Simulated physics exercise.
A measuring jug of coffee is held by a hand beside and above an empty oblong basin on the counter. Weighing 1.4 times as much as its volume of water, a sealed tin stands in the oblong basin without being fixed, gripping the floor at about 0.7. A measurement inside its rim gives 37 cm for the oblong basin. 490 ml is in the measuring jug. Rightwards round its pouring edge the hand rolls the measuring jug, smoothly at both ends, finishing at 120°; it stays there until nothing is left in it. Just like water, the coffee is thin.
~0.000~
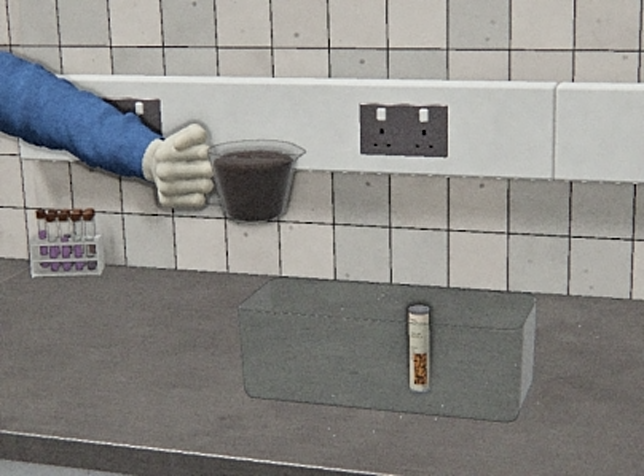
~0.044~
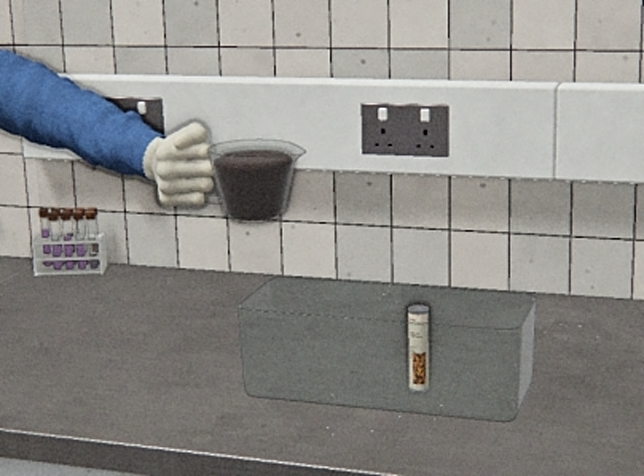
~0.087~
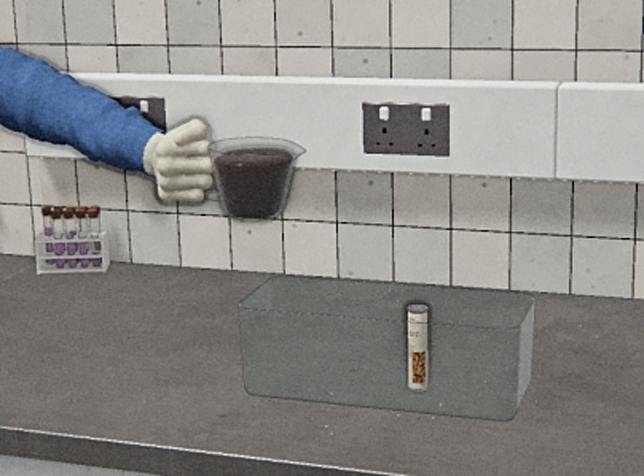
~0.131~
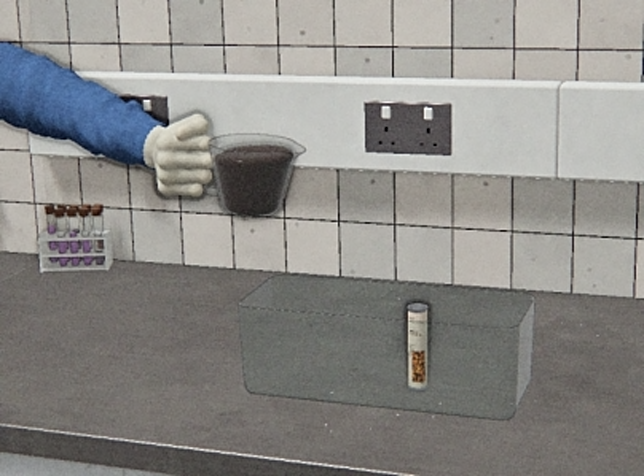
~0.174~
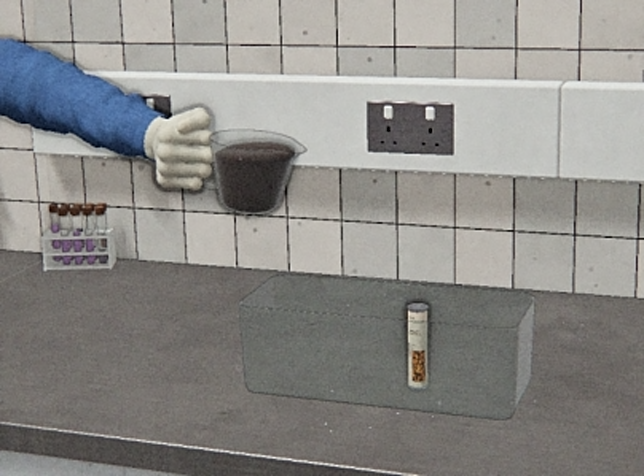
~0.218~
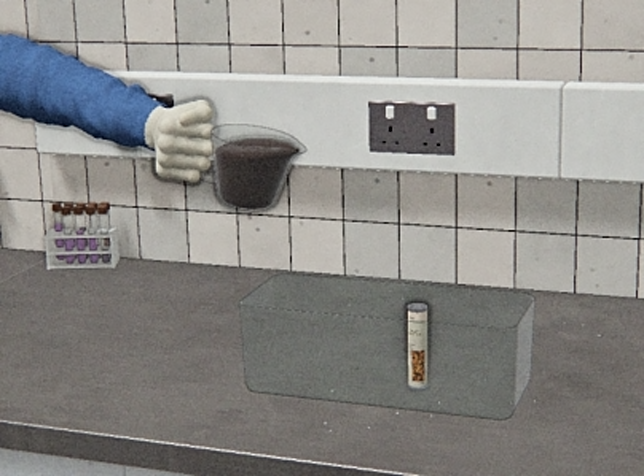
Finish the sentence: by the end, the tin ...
By the end, the tin has toppled.
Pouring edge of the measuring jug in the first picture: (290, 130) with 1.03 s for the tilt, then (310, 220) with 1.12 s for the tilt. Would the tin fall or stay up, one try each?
First it topples; then it keeps standing.
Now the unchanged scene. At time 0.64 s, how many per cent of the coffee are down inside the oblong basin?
Estimate - around 6 in a hundred parts.
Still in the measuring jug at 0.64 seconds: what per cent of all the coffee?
I'd put it near 60 percent.
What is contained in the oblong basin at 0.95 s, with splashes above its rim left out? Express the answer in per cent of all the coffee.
Around 70 parts in a hundred.
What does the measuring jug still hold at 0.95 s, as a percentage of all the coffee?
Around 3 in a hundred.
After 0.64 s the tilt is 73° and 61 per cent is still to pour; the tin stands where it began.
After 0.95 s the tilt is 113° and 3 per cent is still to pour; the tin stands 2 cm from where it began.
After 1.27 s the tilt is 120° and 0 per cent is still to pour; the tin lies on its side.
After 1.62 s the tilt is 120° and 0 per cent is still to pour; the tin lies on its side.
In the end the tin lies on its side.
